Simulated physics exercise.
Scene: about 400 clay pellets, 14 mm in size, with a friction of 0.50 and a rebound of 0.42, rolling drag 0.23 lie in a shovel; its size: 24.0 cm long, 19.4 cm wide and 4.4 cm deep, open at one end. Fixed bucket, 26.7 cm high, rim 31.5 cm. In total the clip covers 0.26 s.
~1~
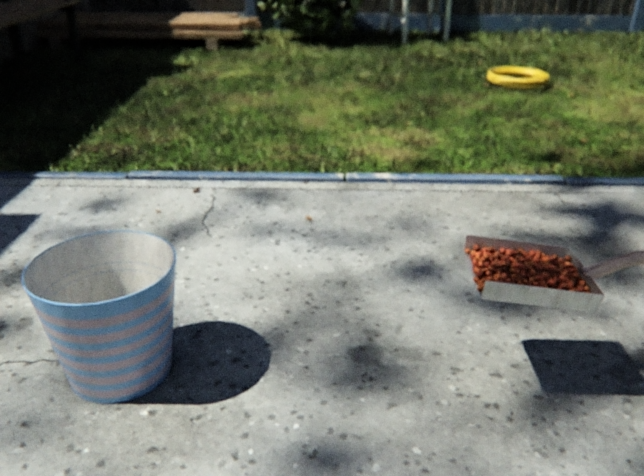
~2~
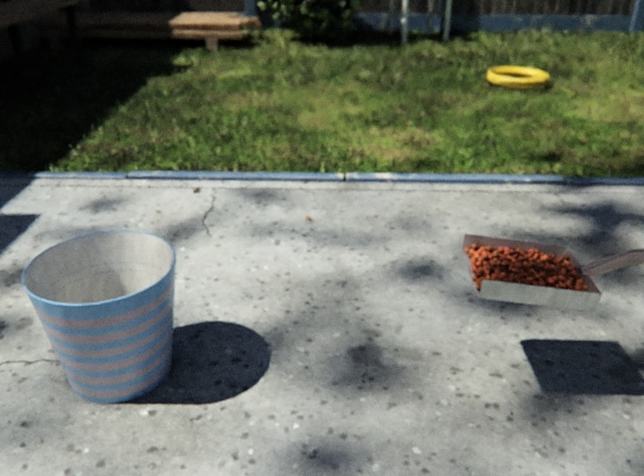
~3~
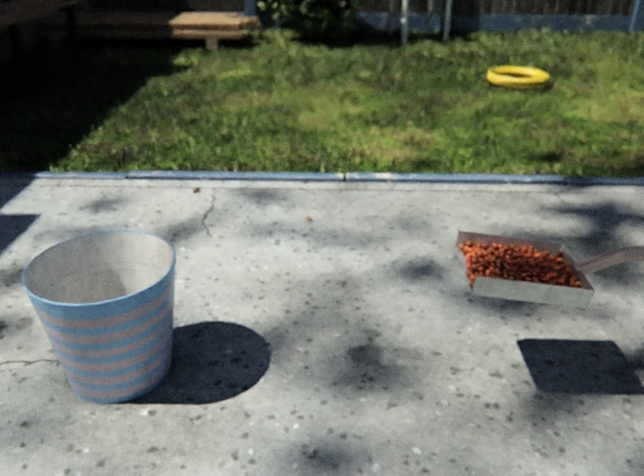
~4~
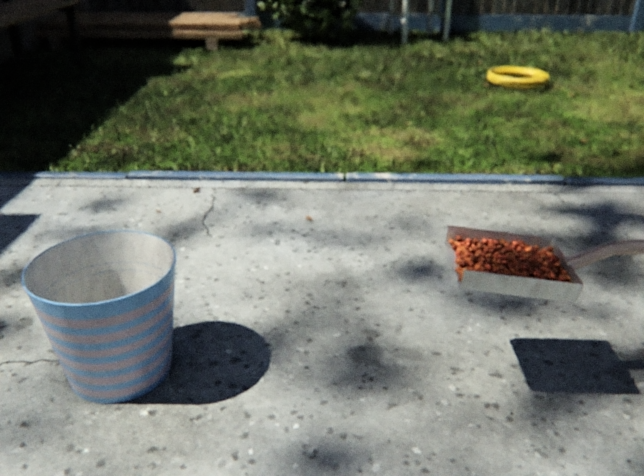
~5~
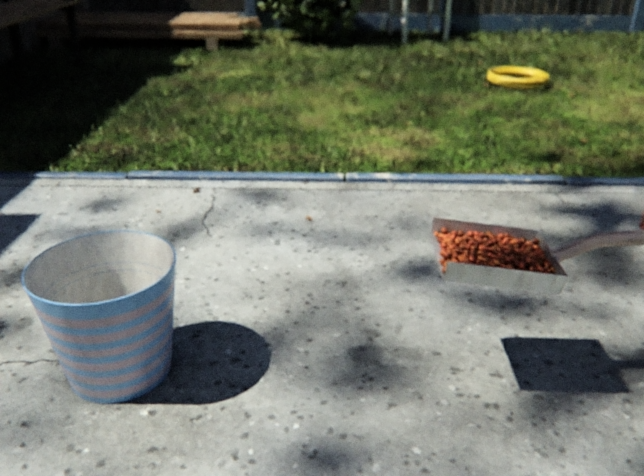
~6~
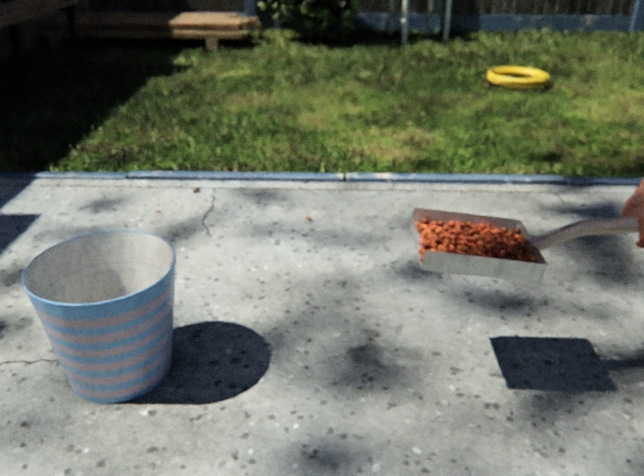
A metal shovel loaded with small orange-brown pellets glides leftward and slightly upward above a sunlit, speckled concrete slab, slowly at first and then faster, as its handle and part of a hand come into view at right. A blue-and-grey striped bucket stands still at left, its shadow beside it. Seen from slightly above by an unmoving camera, the grass beyond holds a yellow ring near a wooden bench.
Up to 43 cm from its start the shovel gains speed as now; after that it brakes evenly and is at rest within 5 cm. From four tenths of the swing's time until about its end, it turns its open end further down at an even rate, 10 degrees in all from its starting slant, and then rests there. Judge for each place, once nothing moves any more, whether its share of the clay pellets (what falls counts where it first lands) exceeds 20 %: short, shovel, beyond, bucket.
In order: Short: Will get a fifth at most. Shovel: Will get a fifth at most. Beyond: Will get a fifth at most. Bucket: Will get more than a fifth.
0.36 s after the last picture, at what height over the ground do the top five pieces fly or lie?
Near 55 cm.
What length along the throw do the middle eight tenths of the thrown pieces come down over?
Something like 15 cm, give or take.
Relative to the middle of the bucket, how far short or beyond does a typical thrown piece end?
Roughly 5 cm beyond it.
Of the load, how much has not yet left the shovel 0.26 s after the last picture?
The shovel still holds some 75 per cent of the load.
Then, 0.14 s after the last picture, tilt 2 degrees; shovel 100 %; middle of all pieces near (398, 202).
Then, 0.26 s after the last picture, tilt 2 degrees; shovel 75 %, in the air 25 %; middle of all pieces near (302, 158).
Then, 0.36 s after the last picture, tilt 2 degrees; shovel 5 %, in the air 95 %; middle of all pieces near (219, 166).
Then, 0.46 s after the last picture, tilt 2 degrees; in the air 100 %; middle of all pieces near (144, 216).
In the end, short 0 %, shovel 0 %, beyond 0 %, bucket 100 %.
